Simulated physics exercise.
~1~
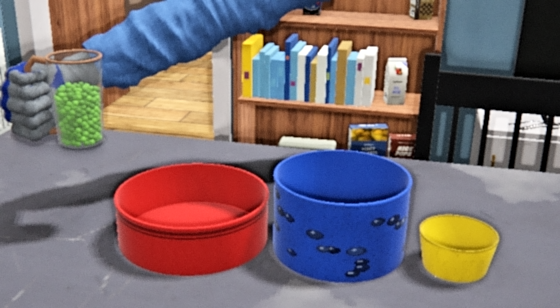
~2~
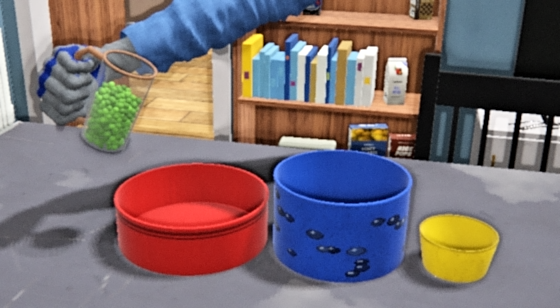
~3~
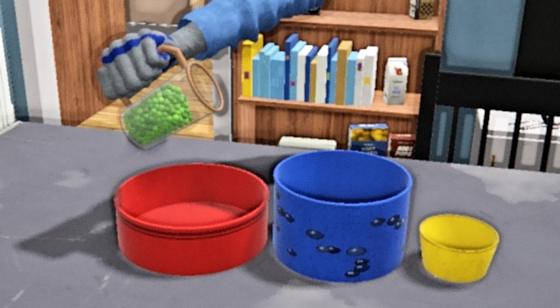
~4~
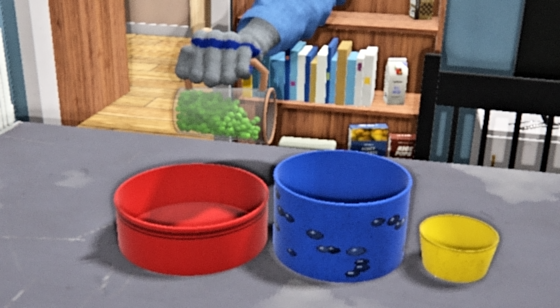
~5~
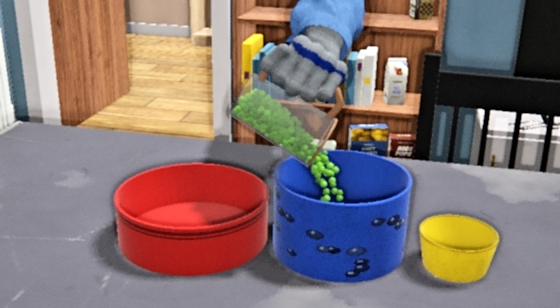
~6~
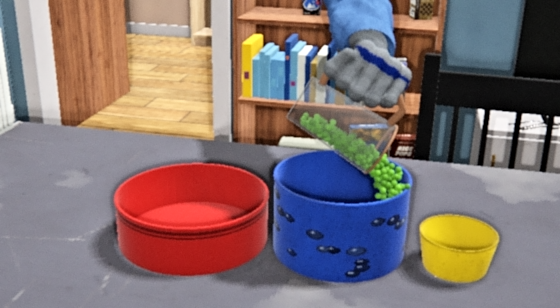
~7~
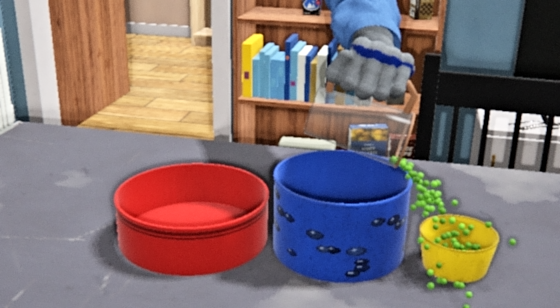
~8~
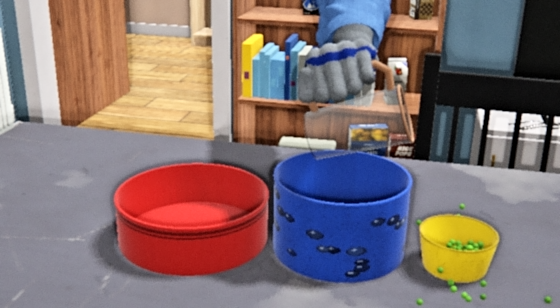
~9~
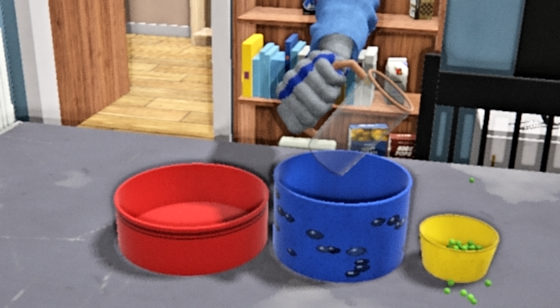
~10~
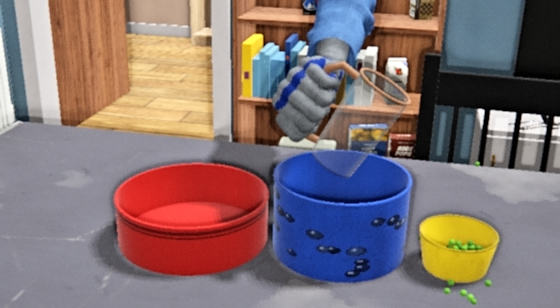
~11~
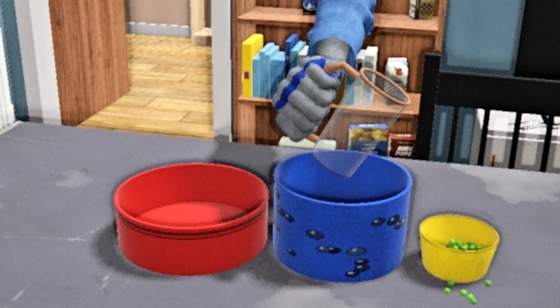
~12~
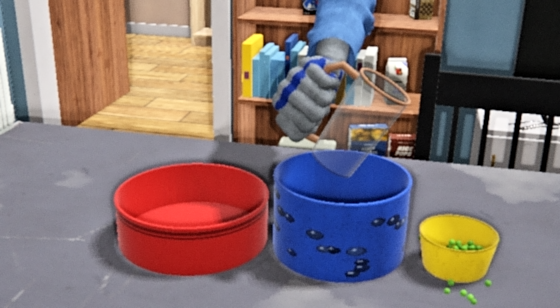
A gloved hand carried a clear cup of green peas rightward over a gray table, tipping it so they poured into the blue pot, then the yellow dish, with a few spilling beside it, before turning the emptied cup partly back and holding still.
